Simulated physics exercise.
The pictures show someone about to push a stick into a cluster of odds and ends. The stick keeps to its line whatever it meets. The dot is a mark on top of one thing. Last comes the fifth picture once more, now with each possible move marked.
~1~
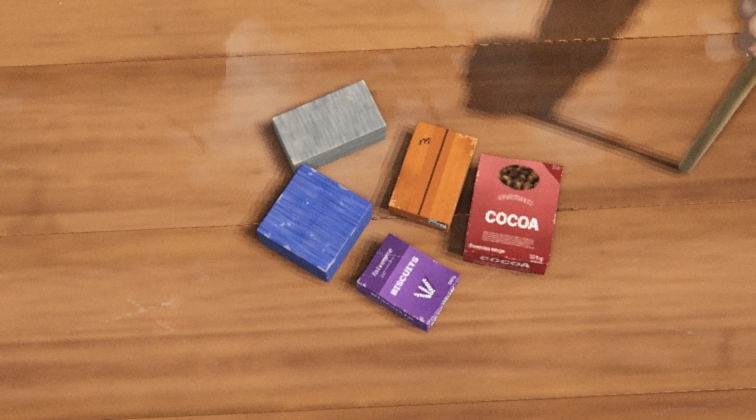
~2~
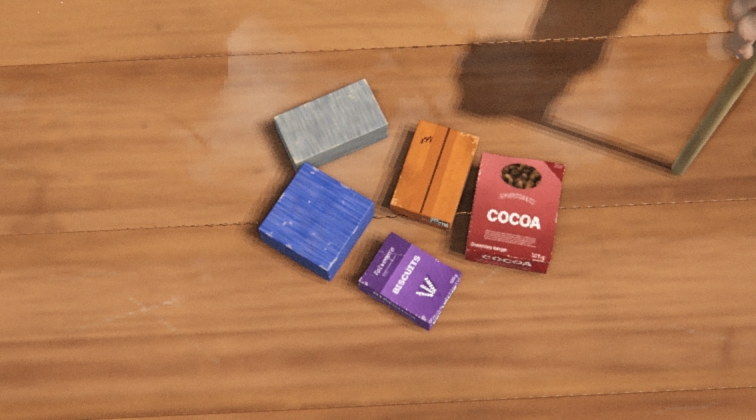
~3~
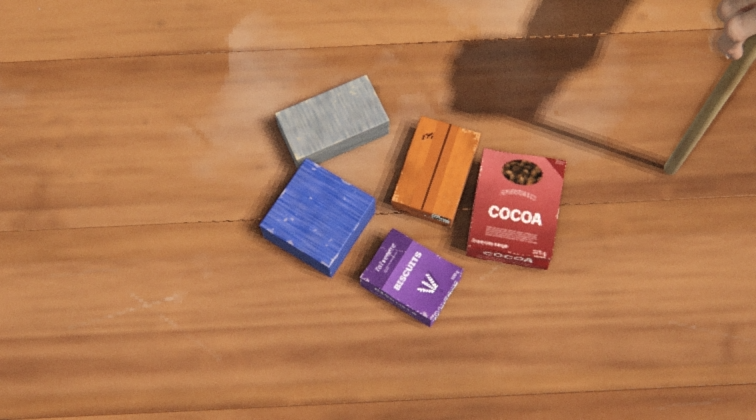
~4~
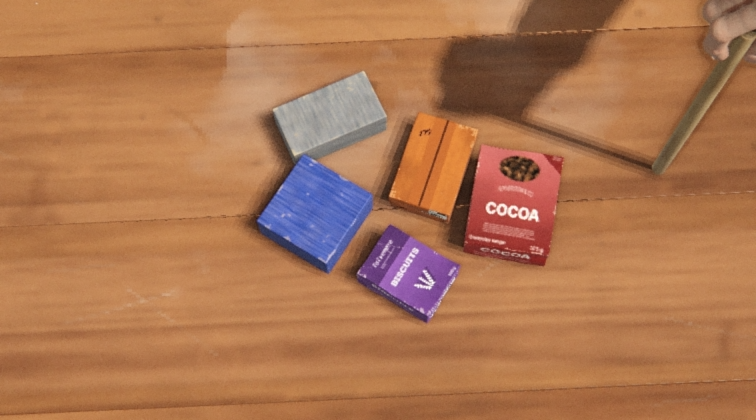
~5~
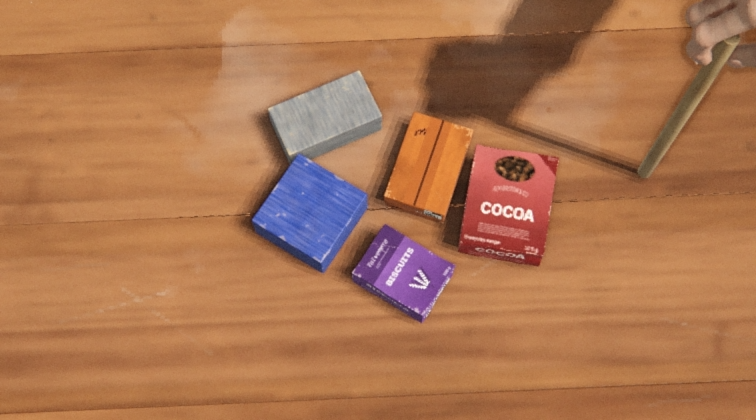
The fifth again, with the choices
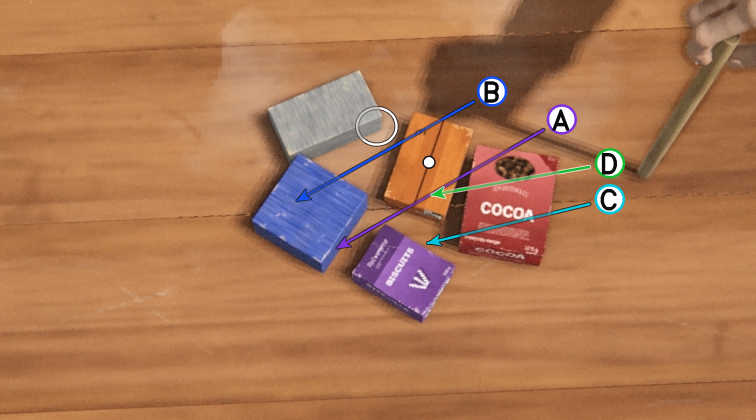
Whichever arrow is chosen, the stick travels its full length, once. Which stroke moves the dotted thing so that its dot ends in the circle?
Only C gets it there.
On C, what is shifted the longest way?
It is the red box.
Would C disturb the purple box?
Yes.
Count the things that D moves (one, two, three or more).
In all, three or more.
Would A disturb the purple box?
No.
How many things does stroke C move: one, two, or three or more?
It moves three or more.
On the marked copy, A from (544, 130) to (337, 248); B from (474, 102) to (297, 201); C from (589, 204) to (428, 243); D from (589, 167) to (432, 195); the ring at (377, 126); the white dot at (429, 162).
Following C. Soon after the start, foot of the stick (531, 219); orange box (420, 164); red box (484, 205).
Later, foot of the stick (472, 233); orange box (387, 144); red box (429, 203).
In the end, foot of the stick (428, 244); orange box (376, 131); red box (404, 196); the dot on the orange box is in the ring.
As for the rest, A leaves the dotted thing at (392, 162); B leaves the dotted thing at (413, 195); D leaves the dotted thing at (315, 159).
